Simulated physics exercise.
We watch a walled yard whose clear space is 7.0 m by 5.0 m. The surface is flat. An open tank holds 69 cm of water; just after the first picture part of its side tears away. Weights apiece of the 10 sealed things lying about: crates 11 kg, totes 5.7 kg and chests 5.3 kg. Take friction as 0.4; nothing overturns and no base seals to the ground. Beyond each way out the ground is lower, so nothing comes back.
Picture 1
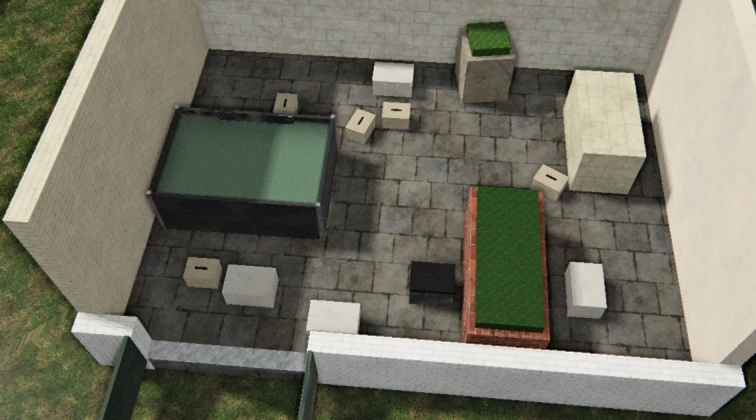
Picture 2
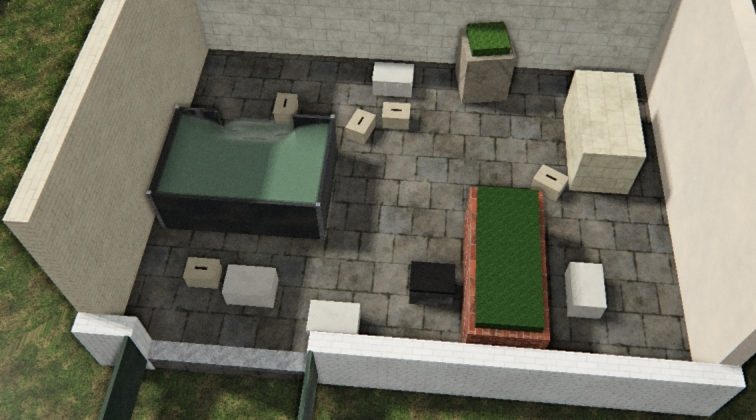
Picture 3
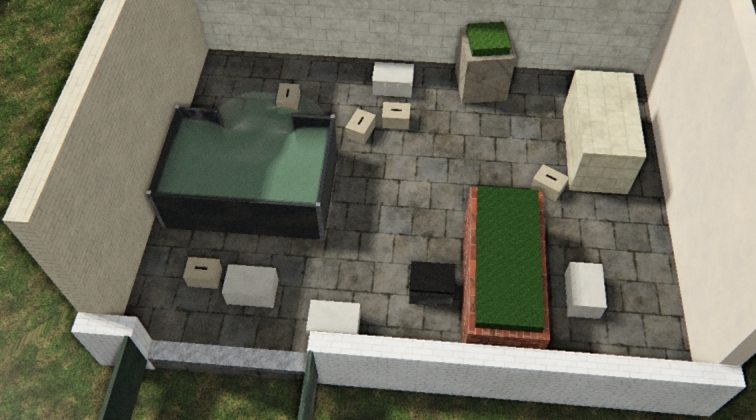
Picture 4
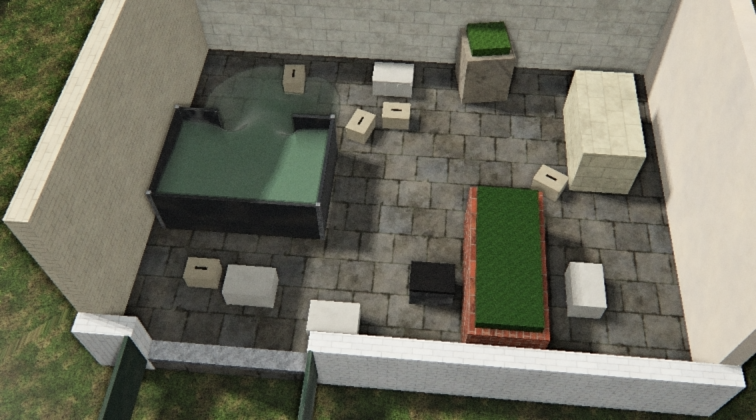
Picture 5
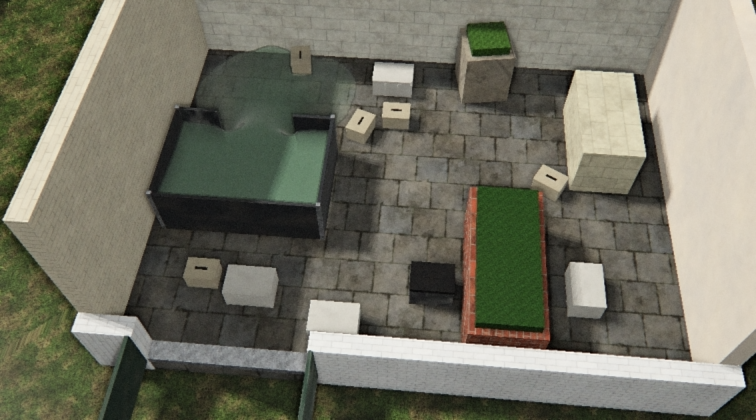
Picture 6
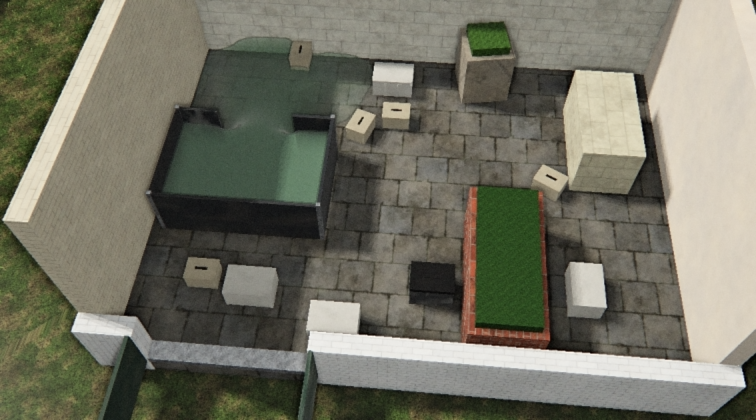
In a walled yard, water poured out through a gap in the back side of a dark tank and spread to the rear wall, pushing one small tan box back while the other boxes stayed put.
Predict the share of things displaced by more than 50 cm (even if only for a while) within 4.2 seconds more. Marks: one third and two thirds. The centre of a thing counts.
Share: One to two thirds.
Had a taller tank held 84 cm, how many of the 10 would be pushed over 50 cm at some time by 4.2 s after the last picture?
Then 5.
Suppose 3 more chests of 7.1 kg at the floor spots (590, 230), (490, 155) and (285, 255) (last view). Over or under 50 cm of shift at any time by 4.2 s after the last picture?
In that order: Past it, over, short of it.
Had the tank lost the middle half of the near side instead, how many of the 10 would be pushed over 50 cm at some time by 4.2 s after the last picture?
In that case 4 of them.
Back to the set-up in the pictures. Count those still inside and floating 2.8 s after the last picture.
0 of them.
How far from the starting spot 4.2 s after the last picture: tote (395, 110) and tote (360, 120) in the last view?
In that order: 80 cm, 5 cm.
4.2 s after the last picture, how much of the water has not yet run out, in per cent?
Some 100 per cent remains.
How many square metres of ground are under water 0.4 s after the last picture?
Roughly 7.5 m2.
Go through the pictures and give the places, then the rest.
In the first frame, a tote at (285, 103) rests on the ground; a crate at (249, 280), on the bottom; 3.0 m2 under water; 0 of 10 have shifted.
In the second frame, a tote at (285, 103) rests on the ground; a crate at (249, 280) rests on the ground; 3.6 m2 under water; 0 of 10 have shifted.
In the third frame, a tote at (288, 93), on the bottom, 20 cm from its start; a crate at (249, 280), on the bottom; water covers 4.4 m2; 1 of 10 have shifted.
In the fourth frame, a tote at (294, 74), on the bottom, 60 cm from its start; a crate at (249, 280) rests on the ground; water covers 5.5 m2; 1 of 10 have shifted.
In the fifth frame, a tote at (301, 55), on the bottom, 102 cm from its start; a crate at (249, 280) rests on the ground; 6.6 m2 under water; 1 of 10 have shifted.
In the sixth frame, a tote at (300, 50), afloat, 110 cm from its start; a crate at (249, 280), on the bottom; 7.1 m2 under water; 1 of 10 have shifted.
Then, 0.4 s after the last picture 1 of 10 are over 50 cm from their spots; 1 afloat.
Then, 1.5 s after the last picture 2 of 10 are over 50 cm from their spots; 1 afloat.
Then, 2.8 s after the last picture 3 of 10 are over 50 cm from their spots; 0 afloat.
Then, 4.2 s after the last picture 4 of 10 are over 50 cm from their spots, and 4 have been at some point; 1 afloat.
